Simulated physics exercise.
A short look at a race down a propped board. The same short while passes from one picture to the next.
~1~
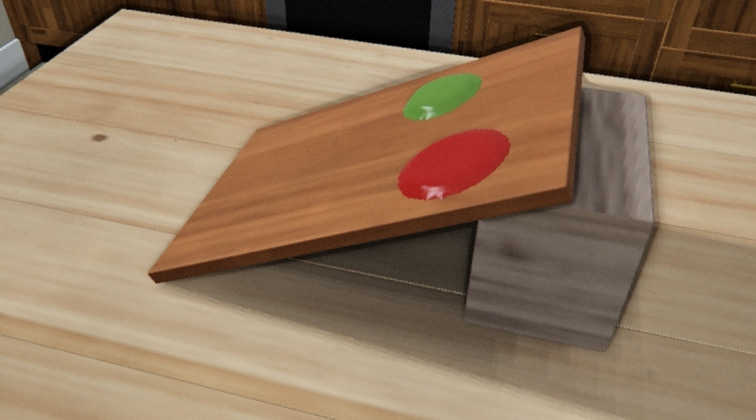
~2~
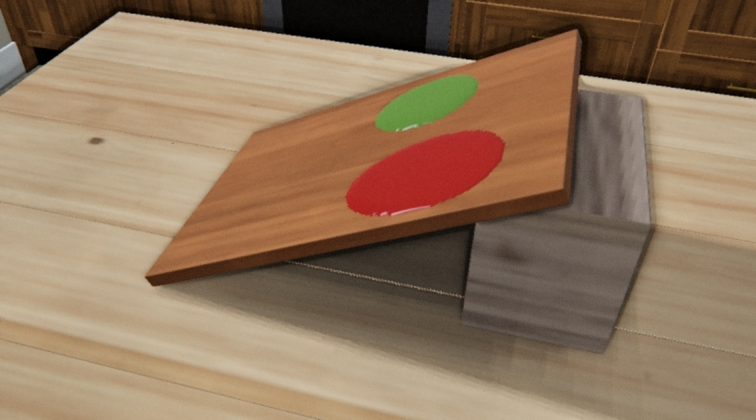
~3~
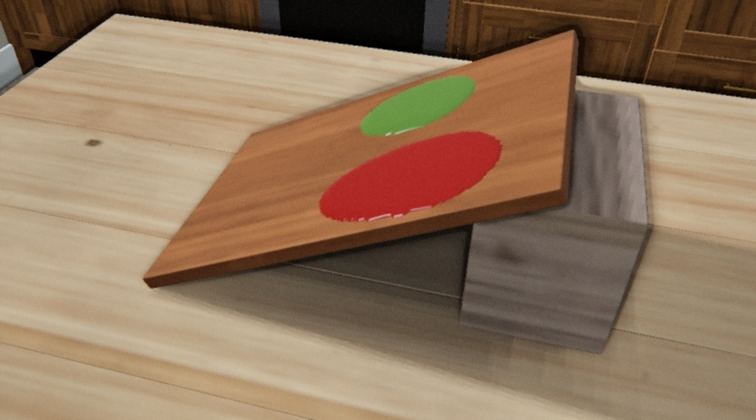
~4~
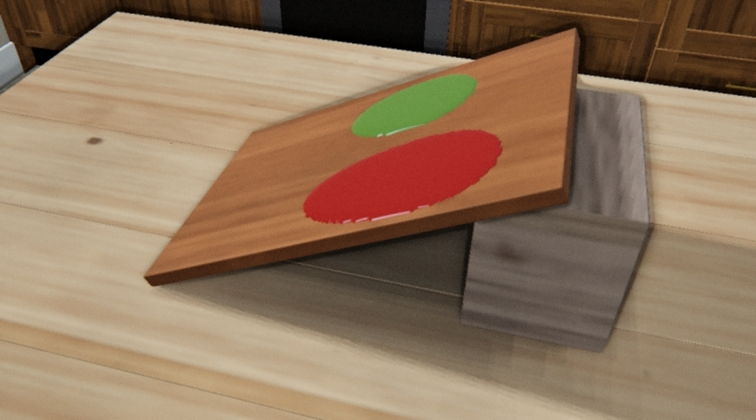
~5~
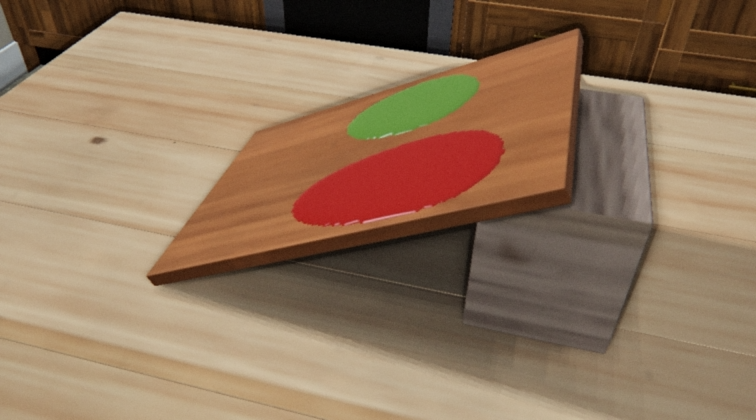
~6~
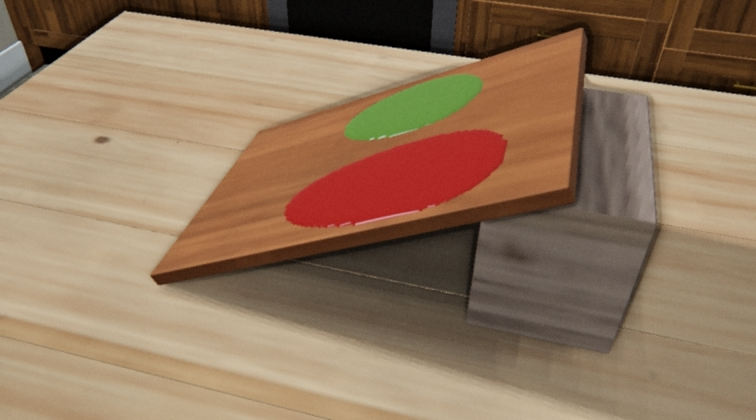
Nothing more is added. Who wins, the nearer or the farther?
The nearer one.
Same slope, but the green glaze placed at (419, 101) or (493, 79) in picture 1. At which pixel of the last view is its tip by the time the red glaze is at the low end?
At about (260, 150), and at (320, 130).
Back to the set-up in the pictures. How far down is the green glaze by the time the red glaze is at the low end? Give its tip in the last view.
Roughly at (285, 144).
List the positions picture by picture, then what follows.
Tip of the red glaze a quarter of the way down; tip of the green glaze (419, 102) half way down, in the first picture.
Tip of the red glaze (360, 186) half way down; tip of the green glaze half way down, in the second picture.
Tip of the red glaze half way down; tip of the green glaze (372, 117) half way down, in the third picture.
Tip of the red glaze (318, 195) half way down; tip of the green glaze half way down, in the fourth picture.
Tip of the red glaze half way down; tip of the green glaze (358, 121) half way down, in the fifth picture.
Tip of the red glaze (297, 202) three quarters of the way down; tip of the green glaze half way down, in the sixth picture.
Shortly, the red glaze is three quarters of the way down; the green glaze is three quarters of the way down.
Then, the red glaze is close to the edge; the green glaze is three quarters of the way down.
At the finish, the red glaze is at the low edge; the green glaze is three quarters of the way down.
